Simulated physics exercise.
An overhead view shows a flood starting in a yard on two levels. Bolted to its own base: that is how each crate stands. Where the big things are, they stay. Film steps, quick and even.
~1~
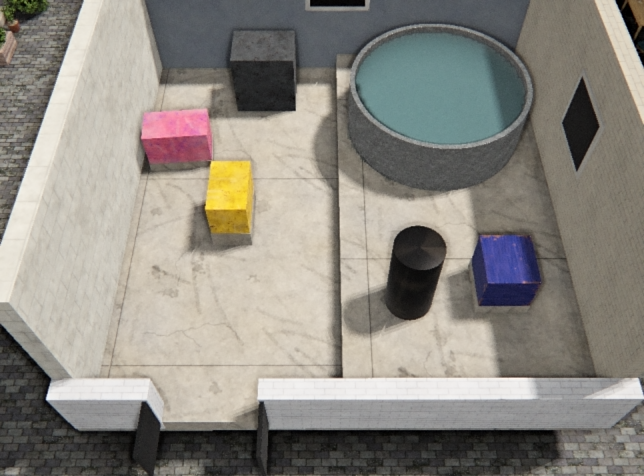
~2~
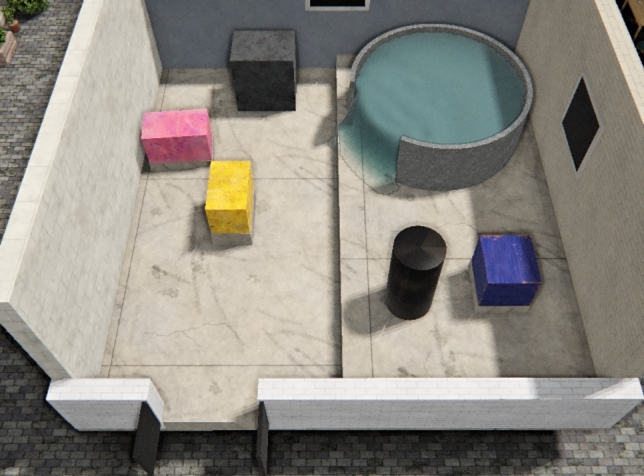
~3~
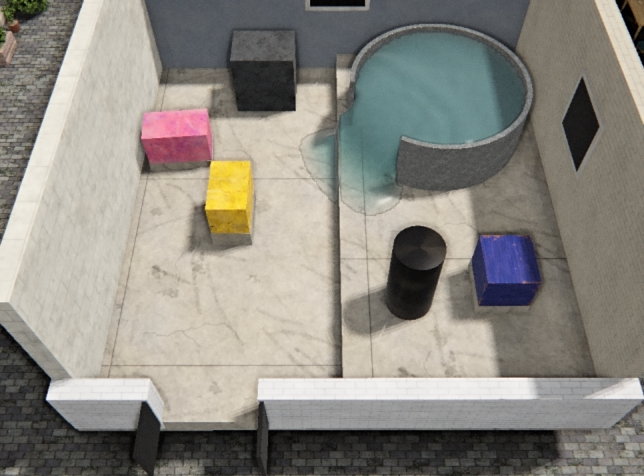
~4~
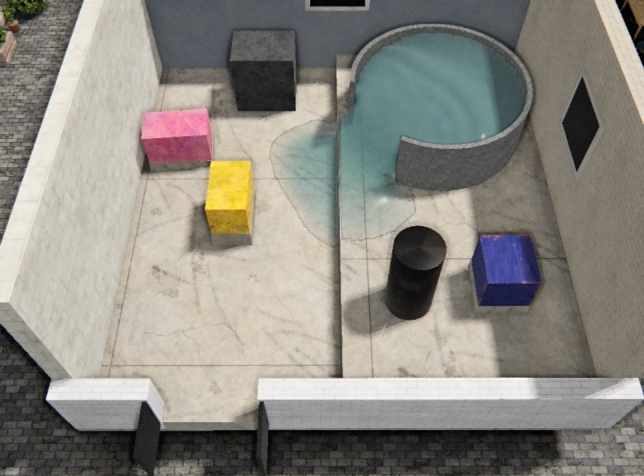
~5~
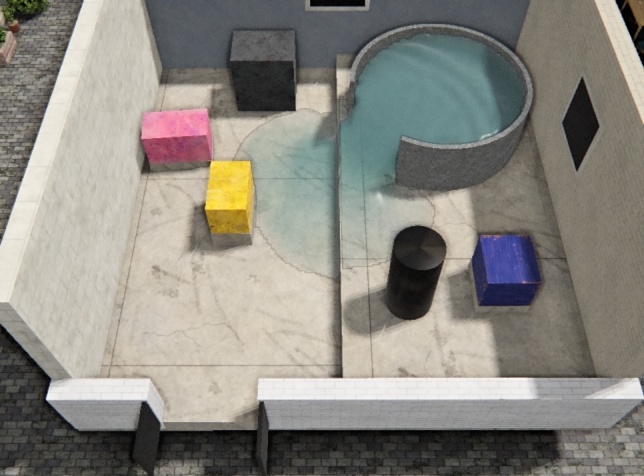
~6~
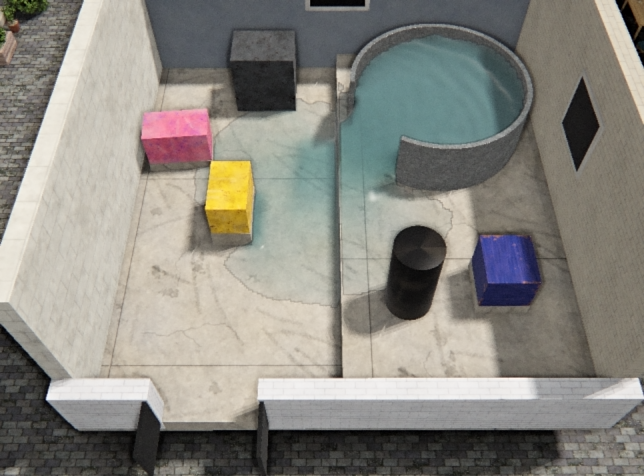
In a walled yard on two levels, the round pool's wall opened at its front left, and water poured through the gap, spreading left onto the other level and reaching around the yellow crate.
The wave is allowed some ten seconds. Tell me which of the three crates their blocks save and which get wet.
Here is how it ends: The yellow crate gets wet; the blue crate is spared; the pink crate gets wet.
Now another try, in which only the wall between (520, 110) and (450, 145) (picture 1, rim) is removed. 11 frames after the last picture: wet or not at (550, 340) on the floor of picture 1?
Short version: Swamped.
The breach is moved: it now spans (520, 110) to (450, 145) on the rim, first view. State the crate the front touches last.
The pink-painted one comes last.
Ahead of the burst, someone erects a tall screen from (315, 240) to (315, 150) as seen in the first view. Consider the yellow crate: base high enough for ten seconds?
Yellow crate escapes it.
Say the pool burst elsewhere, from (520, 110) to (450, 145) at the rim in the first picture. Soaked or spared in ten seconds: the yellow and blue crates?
One by one: Yellow crate stays dry; blue crate takes water.
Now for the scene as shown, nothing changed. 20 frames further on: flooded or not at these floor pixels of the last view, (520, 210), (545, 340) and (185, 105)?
Taking the three spots one by one, I'd call them clear, clear and drenched.
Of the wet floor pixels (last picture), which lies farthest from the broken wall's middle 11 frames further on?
Close to (95, 402).
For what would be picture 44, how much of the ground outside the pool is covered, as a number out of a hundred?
Estimated share: About 65 %.
A moment on, water covers 50 % of the floor; the yellow crate water round its plinth, the blue crate water round its plinth, the pink crate water round its plinth.
Next, water covers 60 % of the floor; the yellow crate water round its plinth, the blue crate water round its plinth, the pink crate water round its plinth.
Then, water covers 65 % of the floor; the yellow crate water round its plinth, the blue crate water round its plinth, the pink crate water round its plinth.
Later, water covers 65 % of the floor; the yellow crate water round its plinth, the blue crate water round its plinth, the pink crate water round its plinth.
In the end, water covers 70 % of the floor; the yellow crate was topped, the blue crate stayed above the water, the pink crate was topped.
